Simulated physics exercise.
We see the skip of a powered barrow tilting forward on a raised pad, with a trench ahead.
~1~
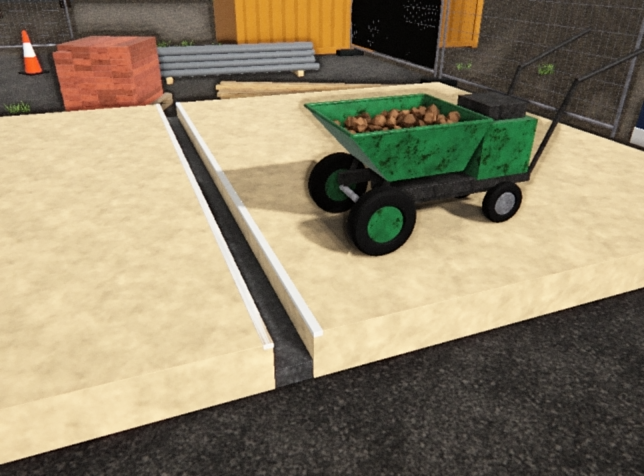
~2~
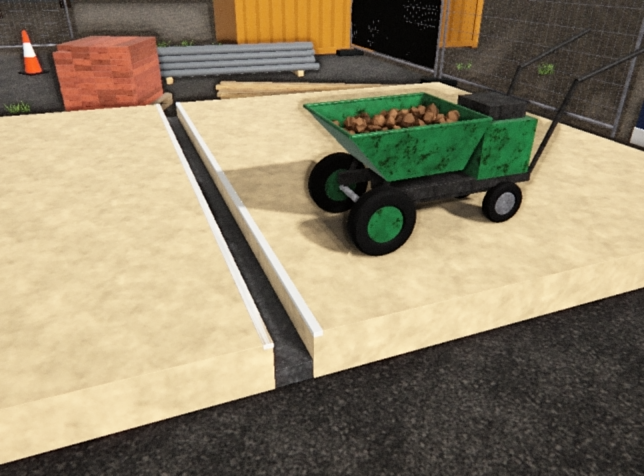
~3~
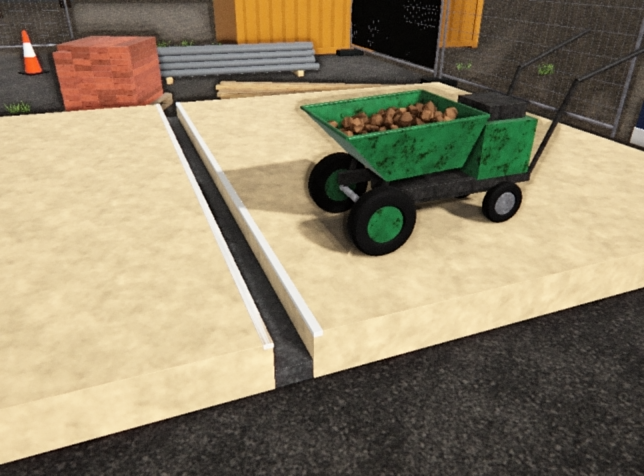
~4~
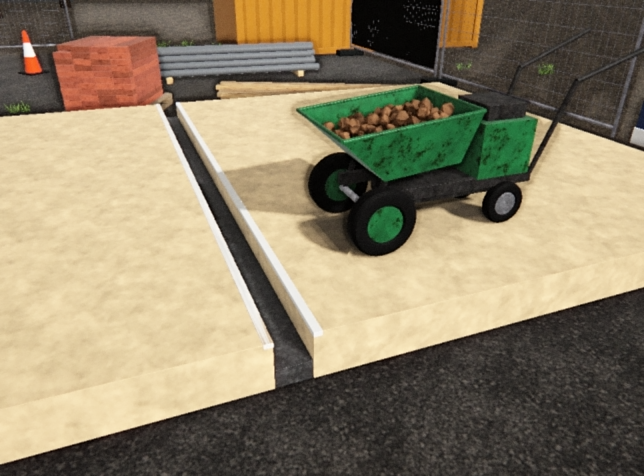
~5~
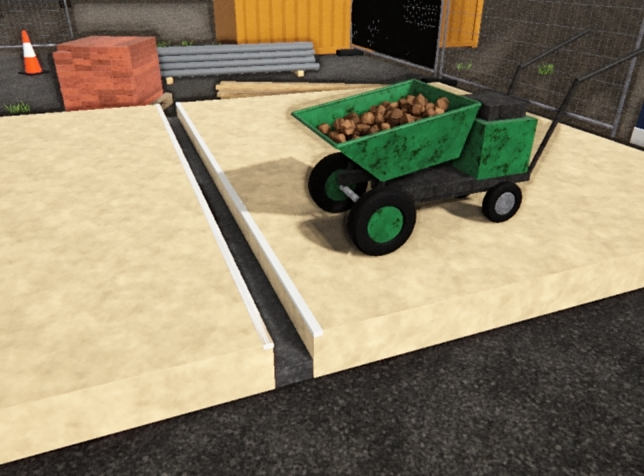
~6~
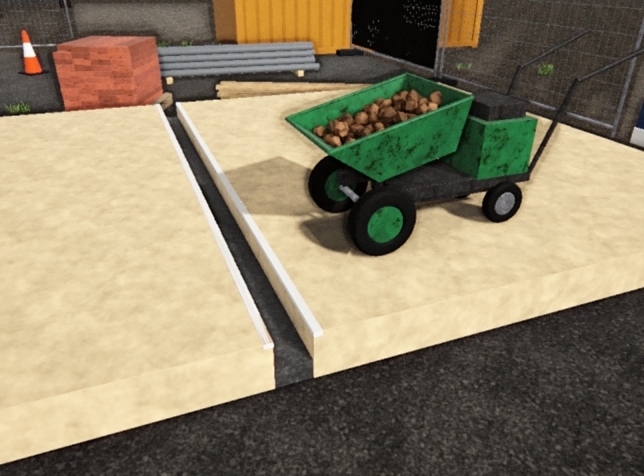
A fenced work yard with dark asphalt and pale raised slabs is seen from slightly above by a still camera. A green powered barrow with black tyres, loaded with brown clods, stands right of a narrow, white-edged trench, with red blocks, grey pipes, an orange cone and a yellow container behind. The skip starts level, then slowly tilts a little forward to the left, while the wheels stay put.
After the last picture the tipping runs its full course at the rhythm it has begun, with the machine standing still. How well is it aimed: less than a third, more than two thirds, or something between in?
It catches from one third to two thirds.
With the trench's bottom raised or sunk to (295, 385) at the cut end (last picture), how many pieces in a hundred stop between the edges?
Roughly 80 in a hundred.
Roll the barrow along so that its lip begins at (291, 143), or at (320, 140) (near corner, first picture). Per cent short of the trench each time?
Near 0 % and 0 %.
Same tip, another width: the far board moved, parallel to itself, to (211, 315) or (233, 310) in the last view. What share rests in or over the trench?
First some 90, then 80 per cent.
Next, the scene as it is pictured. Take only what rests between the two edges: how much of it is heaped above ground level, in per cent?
Roughly 35 in a hundred.
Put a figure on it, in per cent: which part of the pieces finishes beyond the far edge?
Close to 30 per cent.
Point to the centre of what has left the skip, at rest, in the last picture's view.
At about (241, 249).
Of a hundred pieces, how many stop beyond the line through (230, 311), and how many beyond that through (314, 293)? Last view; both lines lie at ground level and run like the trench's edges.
In turn 20 and 90 in a hundred.
Soon after the last picture, skip tipped steeply; all in the skip.
A little later, skip tipped right over; most in the skip; about a quarter in or heaped over the trench; a stray few beyond it; a stray few falling.
Later still, skip tipped right over; a small part in the skip; a small part short of the trench; about two thirds in or heaped over the trench; about a quarter beyond it.
At rest, skip tipped right over; a small part in the skip; a small part short of the trench; about two thirds in or heaped over the trench; about a quarter beyond it.
